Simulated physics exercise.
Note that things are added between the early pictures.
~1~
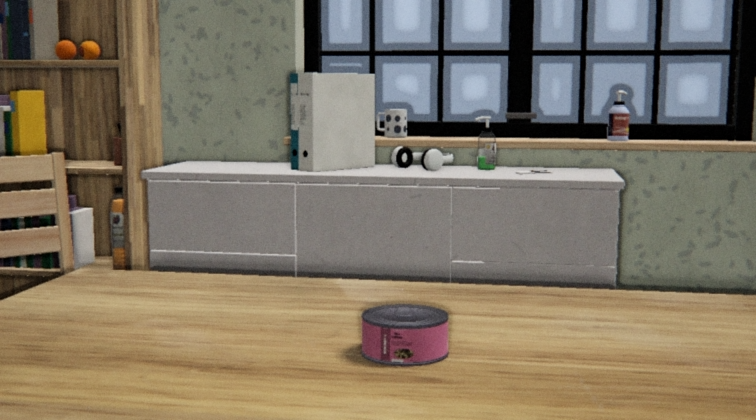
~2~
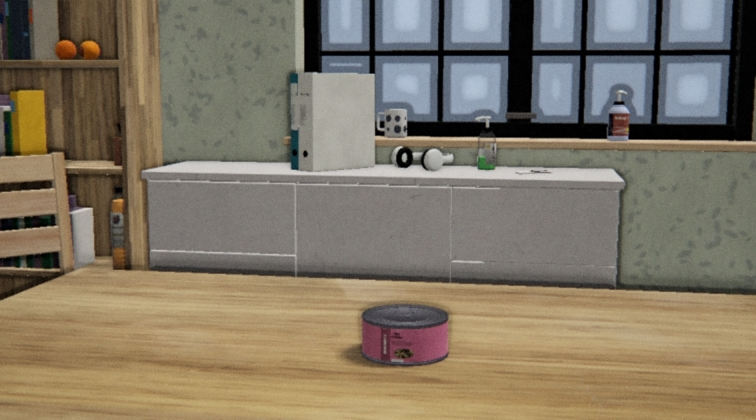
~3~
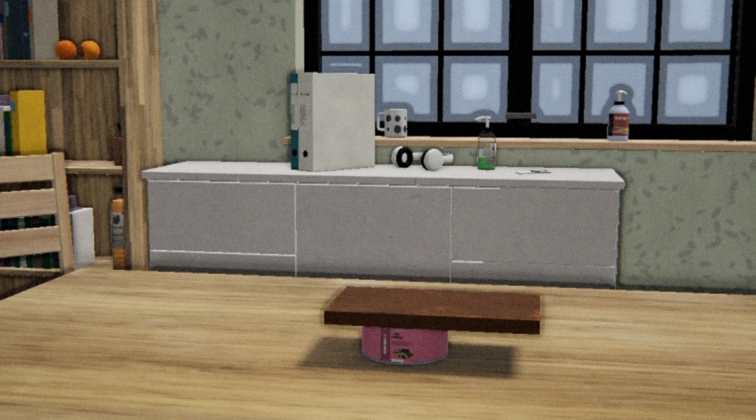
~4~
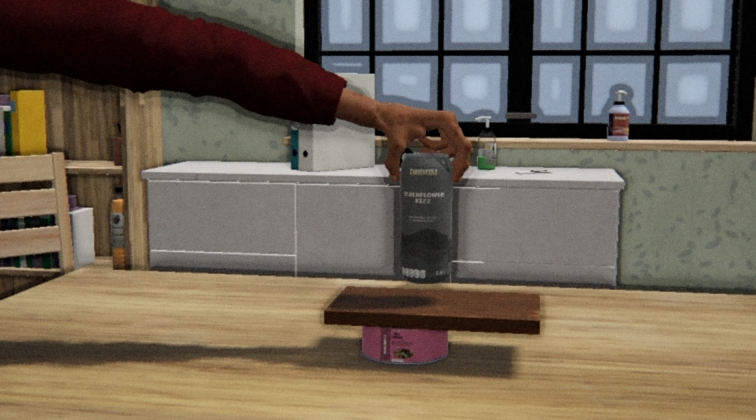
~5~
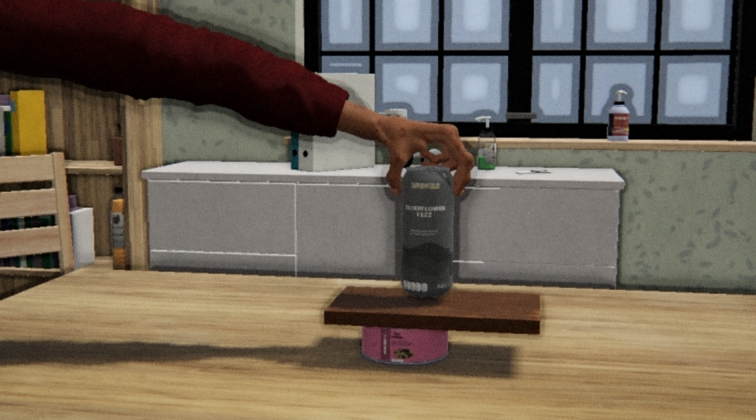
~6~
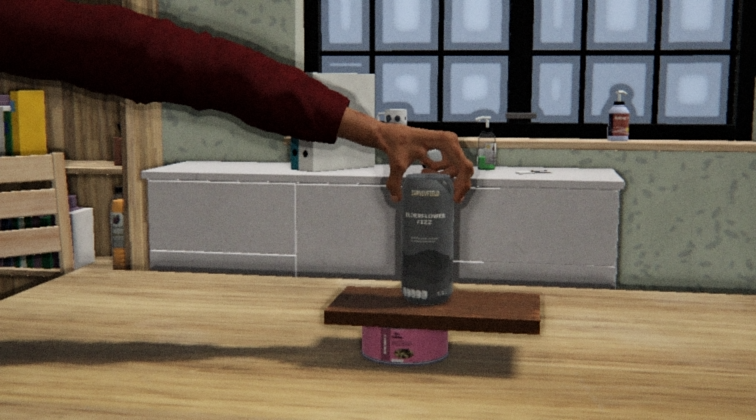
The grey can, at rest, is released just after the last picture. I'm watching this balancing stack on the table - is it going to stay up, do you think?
Yes, it should stay up.
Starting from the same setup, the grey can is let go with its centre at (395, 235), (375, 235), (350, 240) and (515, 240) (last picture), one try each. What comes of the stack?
So, first go it stays put, second go it stays put, third go it stays put, fourth go it comes down.
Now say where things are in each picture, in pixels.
In the first picture, the last thing is not in view yet.
In the second picture, the last thing is not in view yet.
In the third picture, the last thing is not in view yet; brown board (436, 309).
The fourth picture shows still above its spot; grey can (426, 218); brown board (436, 309).
The fifth picture shows still above its spot; grey can (428, 231); brown board (436, 309).
The sixth picture shows set down, still held; grey can (427, 238); brown board (436, 309).
Then, 0.40 s later than the last frame, all is still.
Then, 1.10 s later than the last frame, grey can resting near (427, 239).
Then, 1.60 s later than the last frame, grey can resting near (428, 239).
When it is over, all 3 as before. End places, in pixels of the last picture, grey can near (428, 239). The stack stays up.
